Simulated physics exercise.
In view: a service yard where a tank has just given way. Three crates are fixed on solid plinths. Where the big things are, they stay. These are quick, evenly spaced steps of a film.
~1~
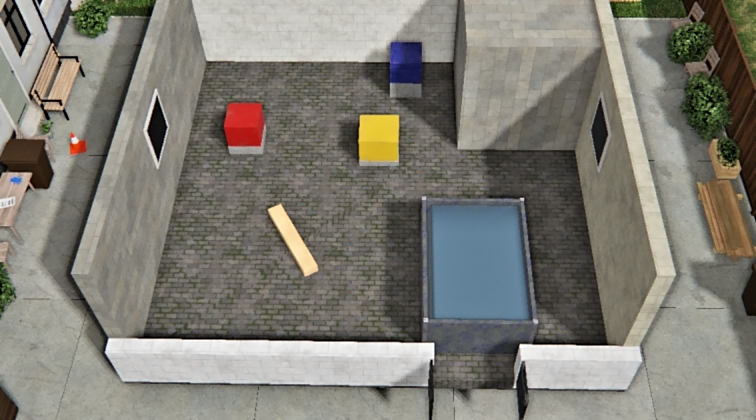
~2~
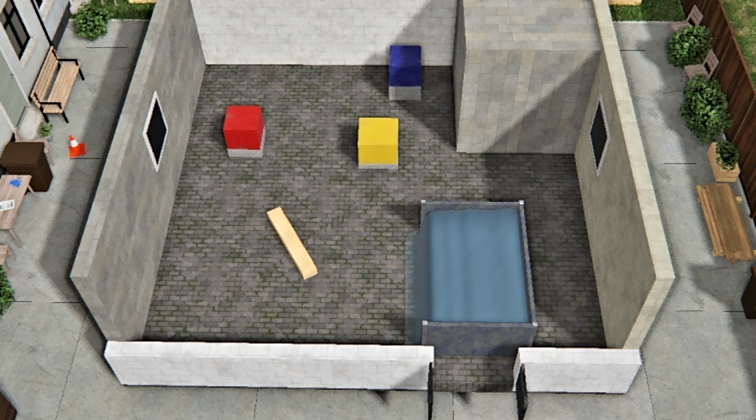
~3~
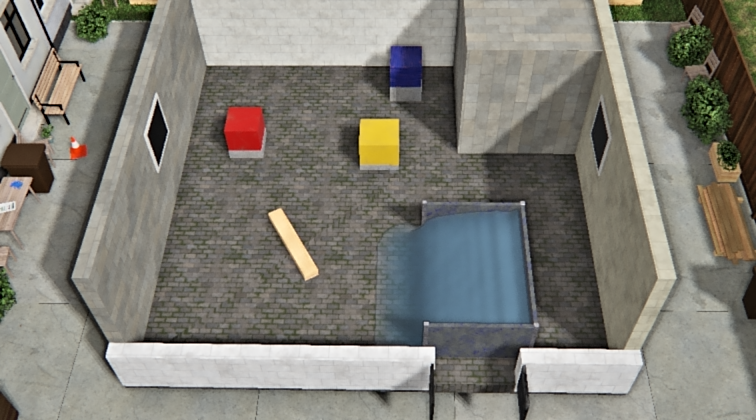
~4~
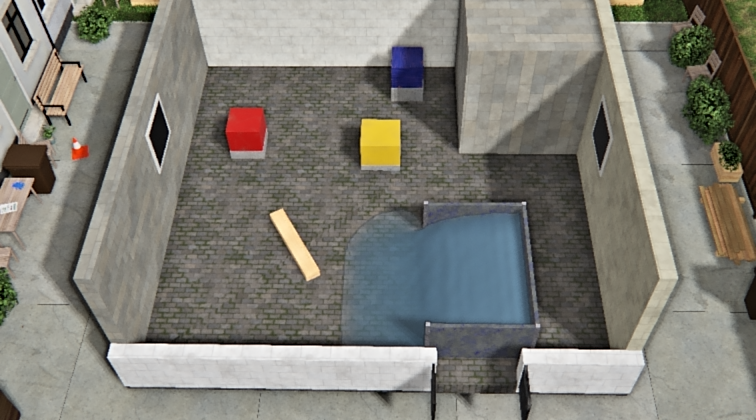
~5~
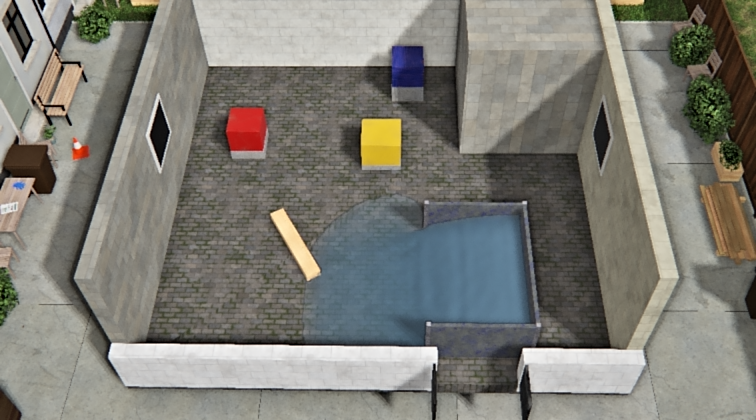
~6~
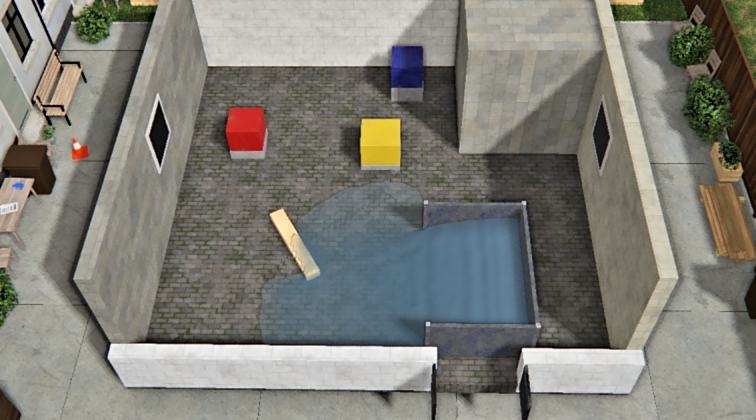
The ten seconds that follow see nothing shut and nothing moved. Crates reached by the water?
Outcome: The red crate meets the water, the yellow crate meets the water, the blue crate avoids the water.
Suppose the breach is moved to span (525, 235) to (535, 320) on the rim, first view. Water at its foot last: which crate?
My pick is the red crate.
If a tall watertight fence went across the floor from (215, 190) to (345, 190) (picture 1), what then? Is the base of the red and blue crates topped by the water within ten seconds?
Well, the red crate stays untouched and the blue crate stays untouched then.
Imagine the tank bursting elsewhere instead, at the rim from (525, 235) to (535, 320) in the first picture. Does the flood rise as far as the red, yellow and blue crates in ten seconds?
The red crate is not overtopped, the yellow crate is overtopped, and the blue crate is not overtopped.
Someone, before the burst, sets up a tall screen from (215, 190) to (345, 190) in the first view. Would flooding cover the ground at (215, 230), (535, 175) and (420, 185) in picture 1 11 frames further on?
As listed: Flooded, dry, dry.
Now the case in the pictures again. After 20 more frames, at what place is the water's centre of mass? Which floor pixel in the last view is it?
Centre of the water: Near (275, 245).
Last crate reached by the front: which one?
Go for the blue crate.
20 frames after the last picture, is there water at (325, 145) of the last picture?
That point would be inundated.
A moment on, water covers 45 % of the floor; the red crate water round its plinth, the yellow crate water round its plinth, the blue crate not reached.
Next, water covers 50 % of the floor; the red crate water round its plinth, the yellow crate water round its plinth, the blue crate not reached.
Then, water covers 60 % of the floor; the red crate water round its plinth, the yellow crate water round its plinth, the blue crate not reached.
Later, water covers 75 % of the floor; the red crate water round its plinth, the yellow crate water round its plinth, the blue crate water round its plinth.
In the end, water covers 95 % of the floor; the red crate was topped, the yellow crate was topped, the blue crate stayed above the water.
